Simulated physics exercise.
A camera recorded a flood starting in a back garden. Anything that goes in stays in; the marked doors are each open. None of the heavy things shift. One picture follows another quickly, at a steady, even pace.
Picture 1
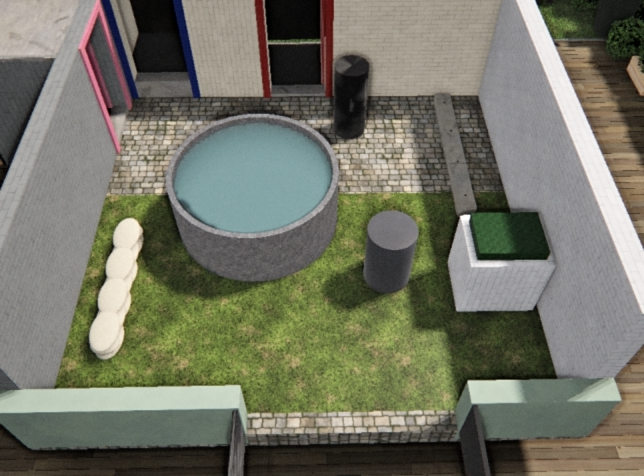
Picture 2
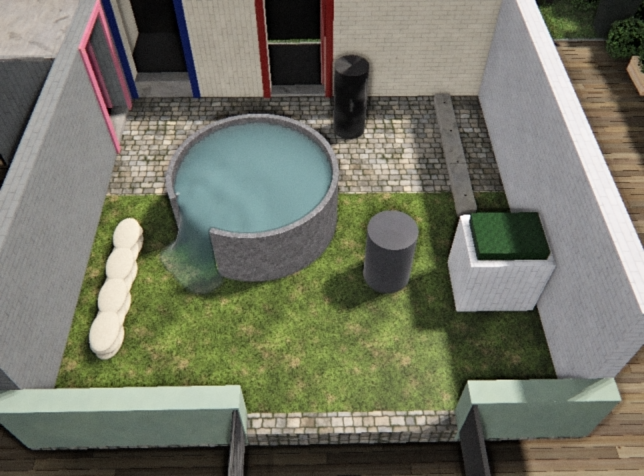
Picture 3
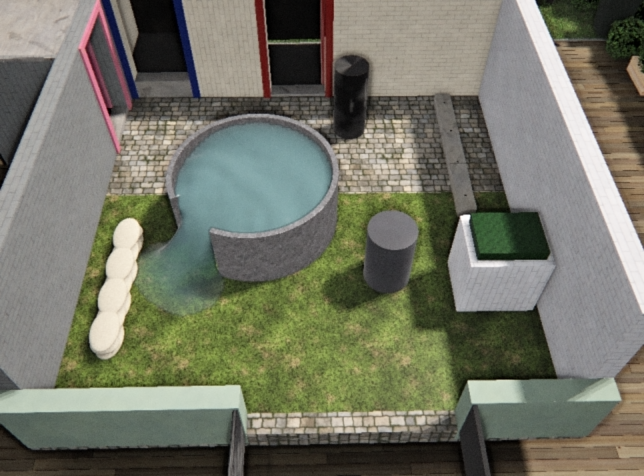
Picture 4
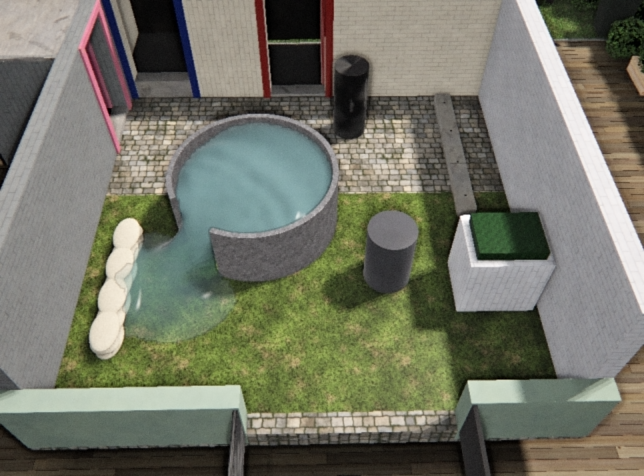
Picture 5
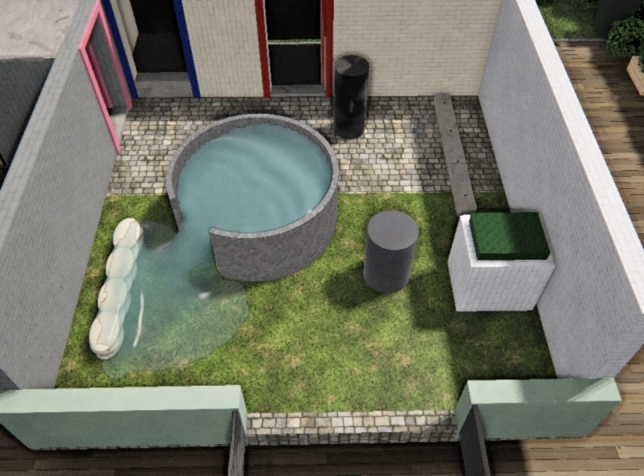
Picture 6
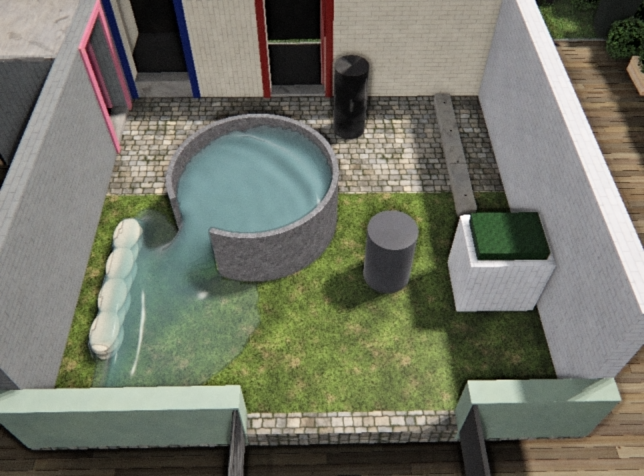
A round grey stone pool of blue-green water stands in a walled back garden of grass and paving, seen from above by a still camera. Cream rounded shapes line the left, with a dark grey cylinder and a white block topped in green to the right. A gap opens in the pool's lower left side, and water pours out, reaches the cream shapes and spreads forward across the grass.
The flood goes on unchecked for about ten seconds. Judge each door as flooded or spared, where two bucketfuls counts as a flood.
The pink door is spared, the blue door is spared, the red door is spared.
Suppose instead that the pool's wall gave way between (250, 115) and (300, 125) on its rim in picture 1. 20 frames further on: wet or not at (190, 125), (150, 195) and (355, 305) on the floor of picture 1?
In turn: Swamped, swamped, untouched.
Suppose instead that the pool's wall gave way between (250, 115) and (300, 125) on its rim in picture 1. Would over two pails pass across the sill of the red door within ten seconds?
Here the red door overshoots.
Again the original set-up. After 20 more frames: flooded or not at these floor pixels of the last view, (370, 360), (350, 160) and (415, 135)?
Taking them as listed, they are waterlogged, spared and spared.
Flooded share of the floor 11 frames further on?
Close to 35 %.
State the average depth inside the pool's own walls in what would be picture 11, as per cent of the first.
70 percent or thereabouts.
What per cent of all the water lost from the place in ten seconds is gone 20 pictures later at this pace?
Result, approximate: 15 per cent.
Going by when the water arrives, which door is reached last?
That's the red door.
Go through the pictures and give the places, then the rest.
The first frame shows the pool at (253, 175) is whole and still.
In the second frame, the front is at (211, 286), out from the gap at (198, 246).
In the third frame, the front is at (137, 275), out from the gap at (198, 247).
In the fourth frame, water pours out at (198, 248) and has run to (127, 328).
In the fifth frame, the front is at (117, 374), out from the gap at (198, 247).
In the sixth frame, water pours out at (198, 247) and has run to a hidden place.
A moment on, water covers 25 % of the floor; the pink door not reached, the blue door not reached, the red door not reached.
Next, water covers 35 % of the floor; the pink door not reached, the blue door not reached, the red door not reached.
Then, water covers 55 % of the floor; the pink door wet at the sill, nothing in, the blue door wet at the sill, nothing in, the red door not reached.
Later, water covers 80 % of the floor; the pink door under two buckets in, the blue door wet at the sill, nothing in, the red door under two buckets in.
In the end, water covers 95 % of the floor; the pink door under two buckets in, the blue door wet at the sill, nothing in, the red door under two buckets in.
